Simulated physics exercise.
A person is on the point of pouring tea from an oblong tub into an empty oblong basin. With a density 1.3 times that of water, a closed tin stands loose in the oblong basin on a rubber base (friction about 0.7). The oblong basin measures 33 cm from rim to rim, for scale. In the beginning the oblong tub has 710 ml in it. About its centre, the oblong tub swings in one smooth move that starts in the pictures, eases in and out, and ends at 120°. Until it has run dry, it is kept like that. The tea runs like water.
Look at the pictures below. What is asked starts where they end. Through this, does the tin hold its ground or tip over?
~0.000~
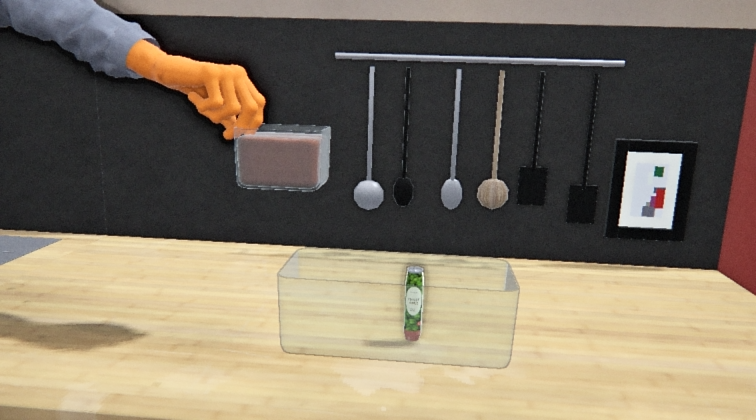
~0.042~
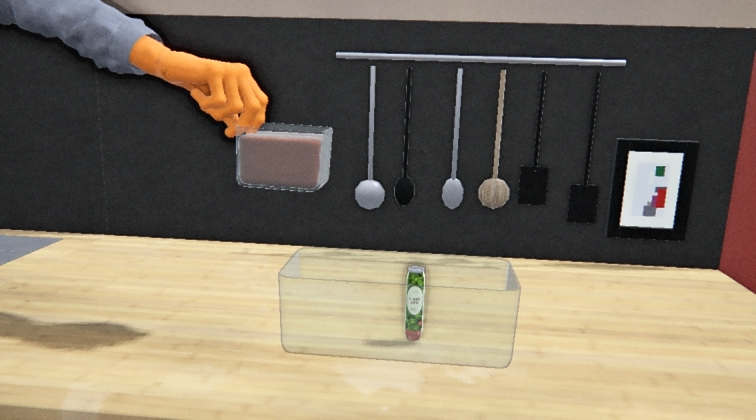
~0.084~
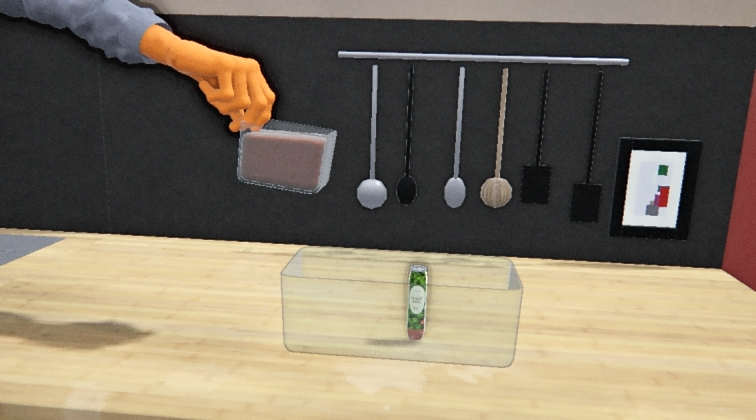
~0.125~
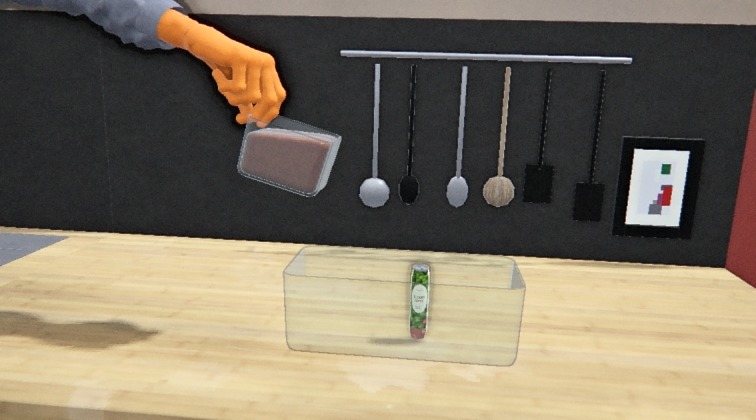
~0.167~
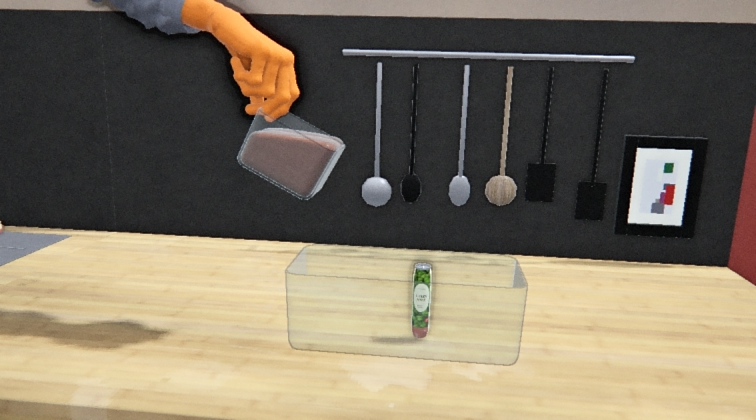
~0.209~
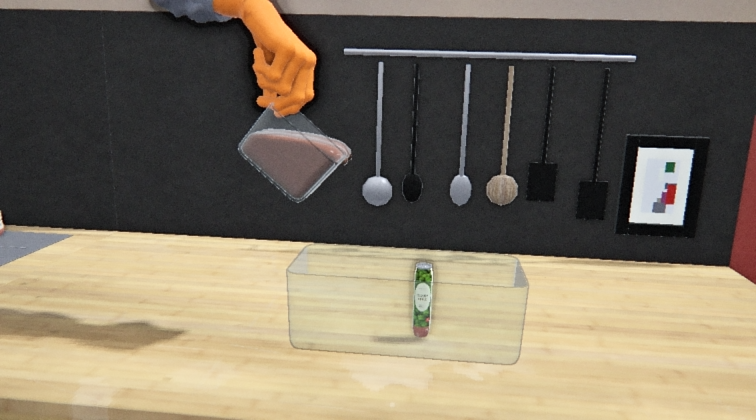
The tin holds its ground.
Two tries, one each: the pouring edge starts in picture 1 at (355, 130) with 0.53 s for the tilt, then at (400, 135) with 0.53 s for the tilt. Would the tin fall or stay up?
The tin overturns the first time and stays vertical the second time.
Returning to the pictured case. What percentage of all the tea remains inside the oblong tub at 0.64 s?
Share remaining: Approx. 1 %.
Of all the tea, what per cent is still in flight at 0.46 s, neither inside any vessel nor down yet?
Roughly 46 %.
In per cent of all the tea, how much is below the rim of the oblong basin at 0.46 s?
Some 38 per cent.
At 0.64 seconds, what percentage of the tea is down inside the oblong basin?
94 %, more or less.
Then, 0.46 s in, the tilt is 114° and 17 per cent is still to pour; the tin stands where it began.
Then, 0.64 s in, the tilt is 120° and 1 per cent is still to pour; the tin stands where it began.
Then, 0.82 s in, the tilt is 120° and 0 per cent is still to pour; the tin stands where it began.
Then, 1.03 s in, the tilt is 120° and 0 per cent is still to pour; the tin stands where it began.
Finally, the tin stands where it began.
